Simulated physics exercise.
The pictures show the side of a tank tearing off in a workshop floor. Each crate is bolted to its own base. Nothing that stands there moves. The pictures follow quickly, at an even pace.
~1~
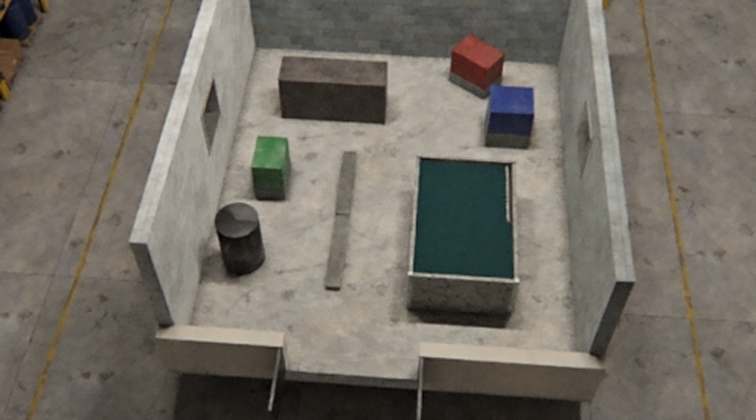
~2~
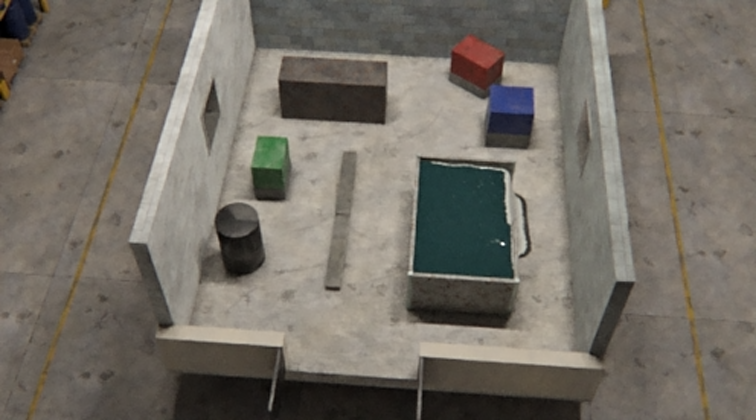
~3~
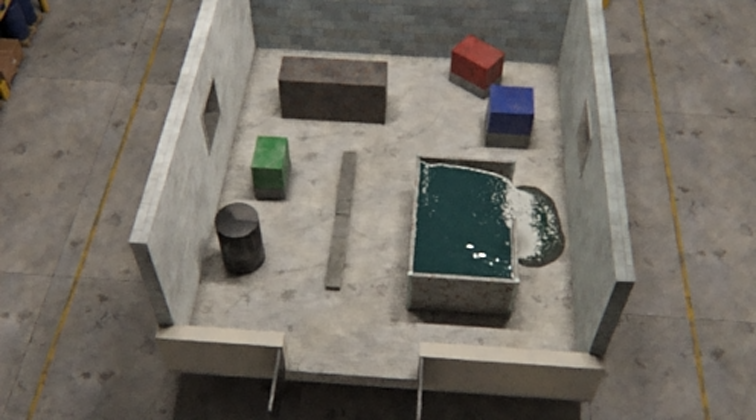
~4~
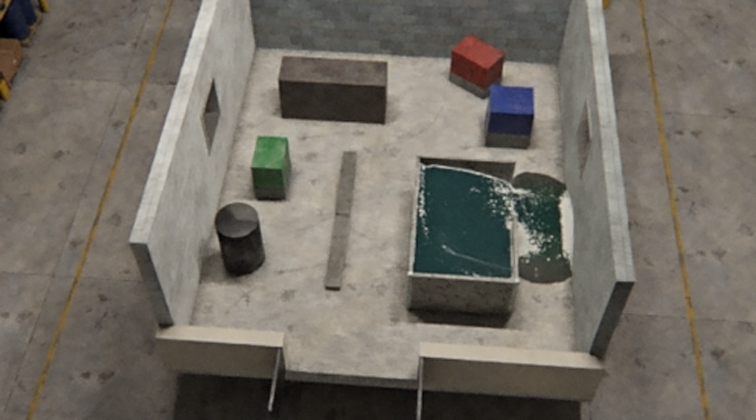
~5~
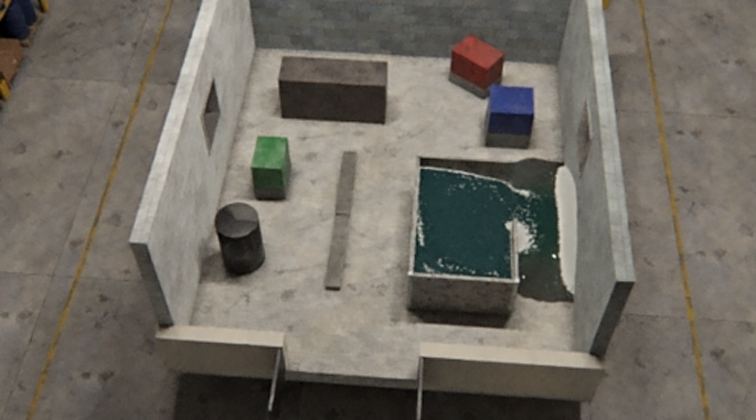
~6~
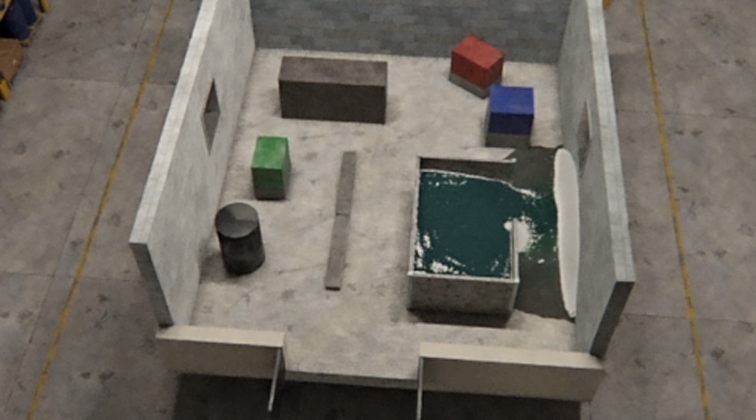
To begin with, a tank of dark green water stands still in a walled enclosure among blocks and a dark cylinder. Its right side gives way and water pours out, foaming across the floor, then spreads along the right wall as the level in the tank drops.
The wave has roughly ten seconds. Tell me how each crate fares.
The green crate escapes dry; the red crate is wetted; the blue crate escapes dry.
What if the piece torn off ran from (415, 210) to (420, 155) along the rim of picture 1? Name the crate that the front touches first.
The one in green.
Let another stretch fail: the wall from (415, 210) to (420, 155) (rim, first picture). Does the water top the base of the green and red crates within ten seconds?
Green crate gets wet, red crate stays dry.
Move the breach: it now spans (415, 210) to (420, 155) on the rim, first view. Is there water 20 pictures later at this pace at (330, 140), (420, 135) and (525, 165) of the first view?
In that order: Wet, wet, no water.
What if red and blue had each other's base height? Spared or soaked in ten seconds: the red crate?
In short: The red crate is wetted.
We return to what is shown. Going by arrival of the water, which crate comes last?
I say the green crate.
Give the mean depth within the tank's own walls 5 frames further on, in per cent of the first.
About 62 per cent.
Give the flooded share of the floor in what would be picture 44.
Roughly 90 per cent.
A moment on, water covers 20 % of the floor; the green crate not reached, the red crate water round its plinth, the blue crate water round its plinth.
Next, water covers 30 % of the floor; the green crate not reached, the red crate water round its plinth, the blue crate water round its plinth.
Then, water covers 65 % of the floor; the green crate not reached, the red crate water round its plinth, the blue crate water round its plinth.
Later, water covers 90 % of the floor; the green crate water round its plinth, the red crate water round its plinth, the blue crate water round its plinth.
In the end, water covers 100 % of the floor; the green crate stayed above the water, the red crate was topped, the blue crate stayed above the water.
